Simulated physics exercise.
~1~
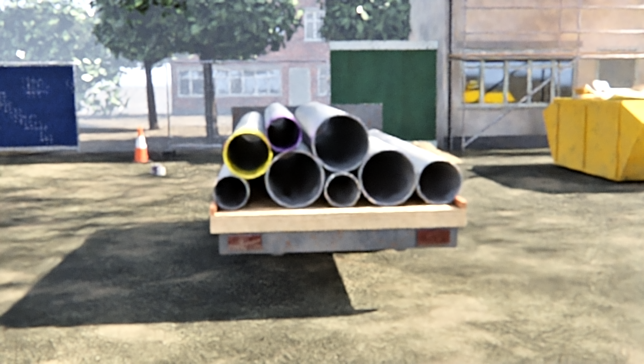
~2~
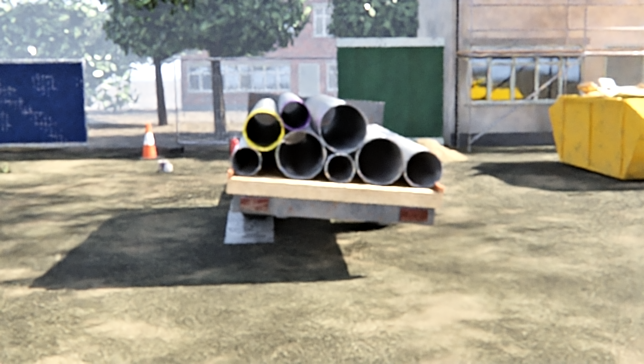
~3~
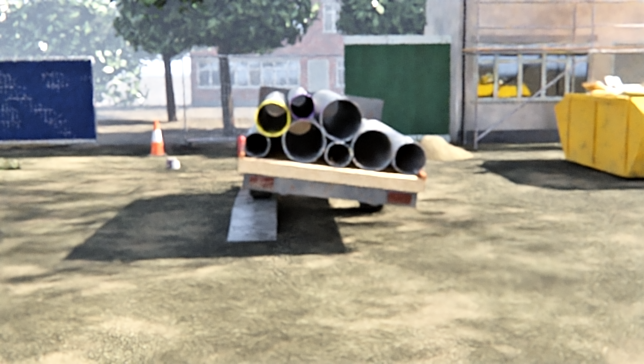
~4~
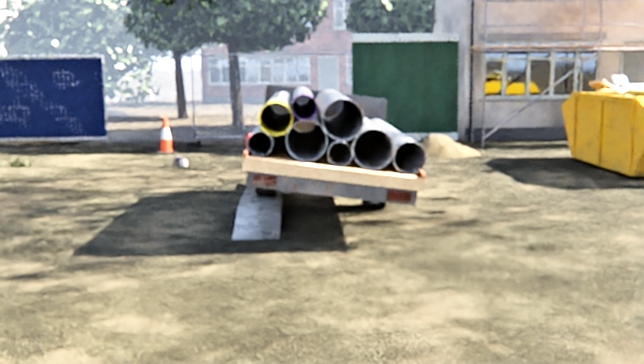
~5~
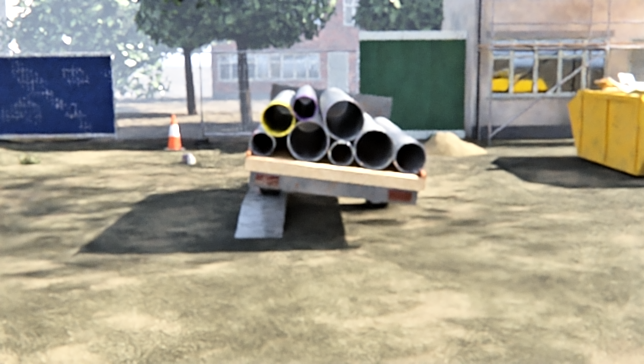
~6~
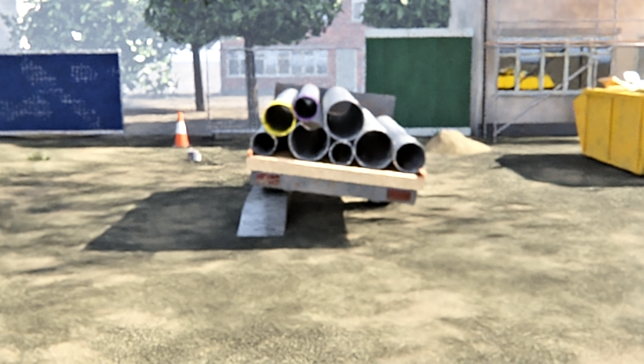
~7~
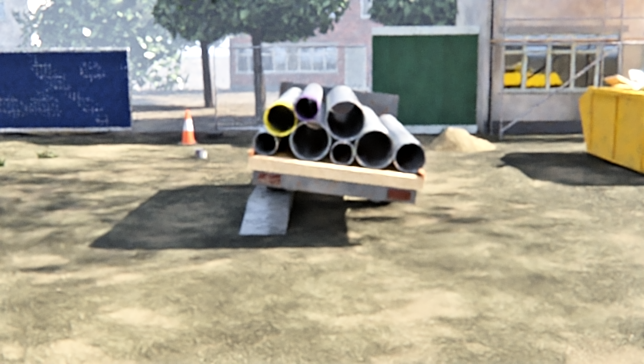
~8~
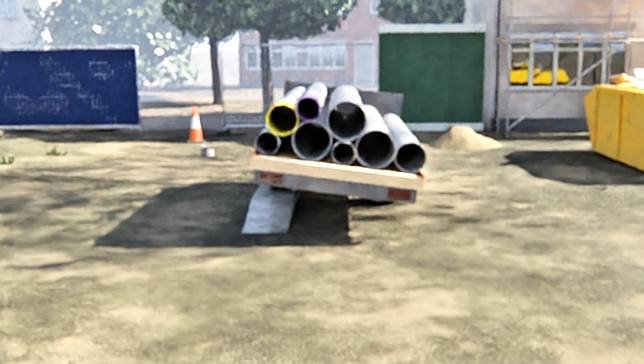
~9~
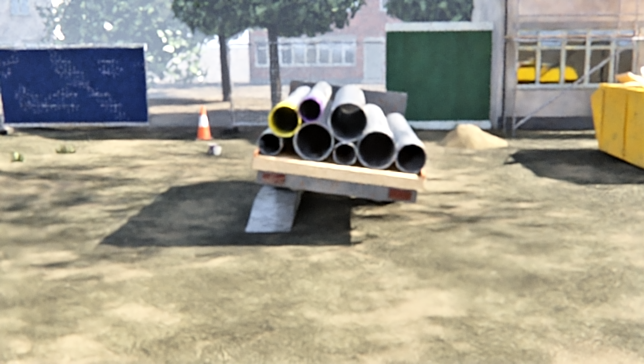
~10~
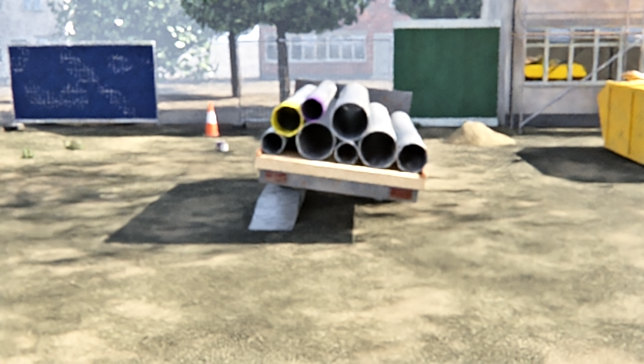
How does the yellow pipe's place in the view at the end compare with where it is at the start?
At the end the yellow pipe is farther to the right and somewhat higher in the view than it is at the start.
